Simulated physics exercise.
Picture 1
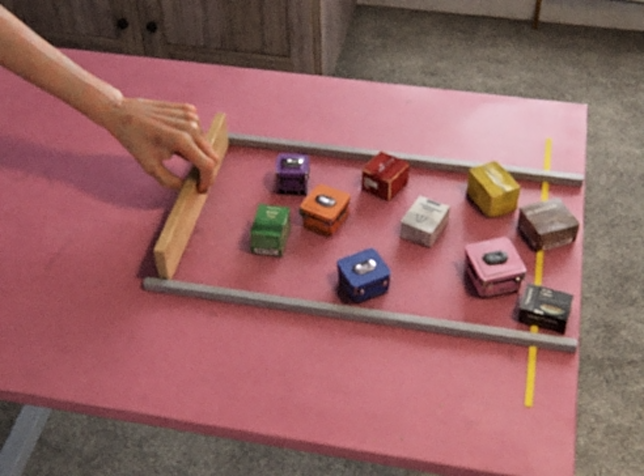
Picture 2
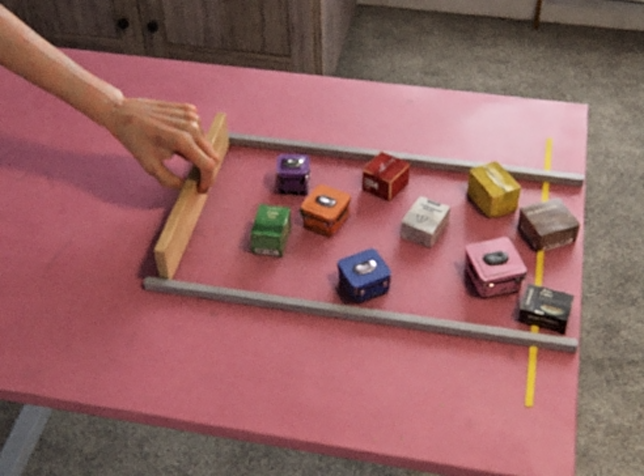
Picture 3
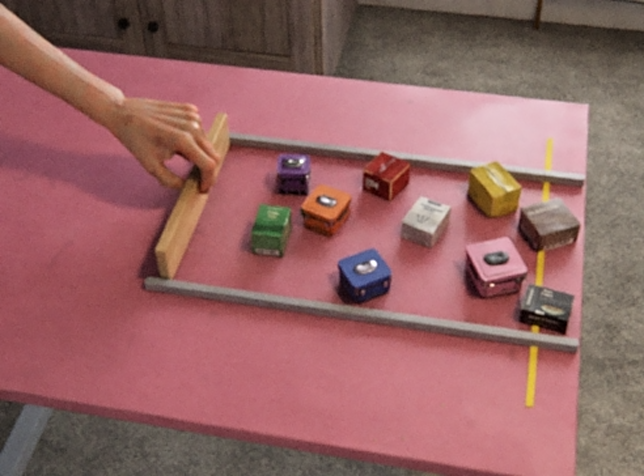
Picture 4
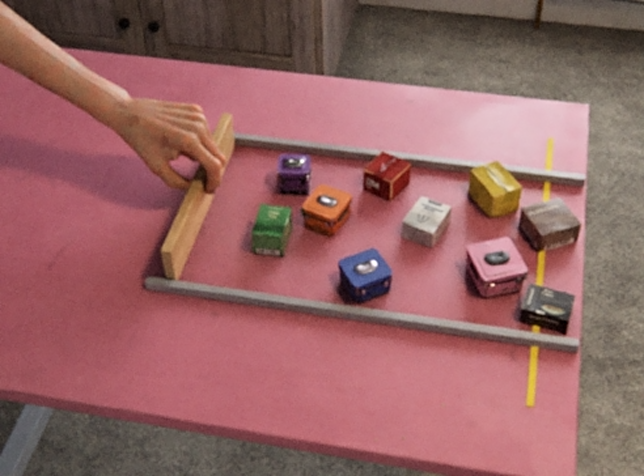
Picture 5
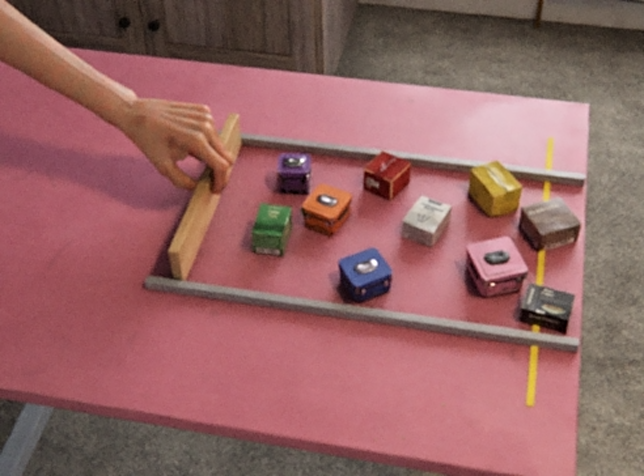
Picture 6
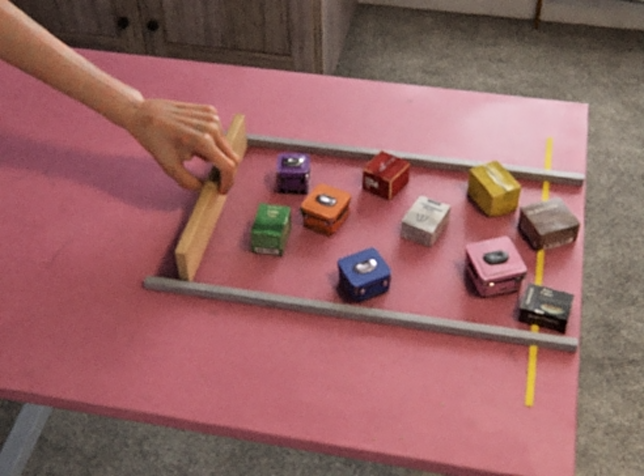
In the video, a hand holds a wooden board upright at the left of a railed channel on a pink table and slides it slightly right, while the scattered colourful little boxes ahead of it stay still.
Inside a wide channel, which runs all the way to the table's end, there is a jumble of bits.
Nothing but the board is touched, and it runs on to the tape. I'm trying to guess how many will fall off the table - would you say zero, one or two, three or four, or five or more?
Most likely the sweep will knock off at least five.
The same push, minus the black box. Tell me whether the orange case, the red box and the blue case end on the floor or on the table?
In that case the orange case stays where it is, the red box stays where it is, the blue case stays where it is.
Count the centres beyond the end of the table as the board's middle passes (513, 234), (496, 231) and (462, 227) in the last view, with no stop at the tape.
In order: 1, 1, 0.
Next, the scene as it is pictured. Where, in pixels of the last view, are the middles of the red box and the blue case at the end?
Going in order, first (565, 187) and next (559, 313).
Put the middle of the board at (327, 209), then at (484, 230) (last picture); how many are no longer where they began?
Tally: First 4; then 10.
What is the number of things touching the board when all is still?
It is in contact with 5.
Early on, none off yet; black box at rest near (546, 308); brown box at rest near (549, 224); pink case at rest near (494, 267).
Finally, the number that fall off is five or more; lost, white box, yellow box, pink case, brown box and black box.
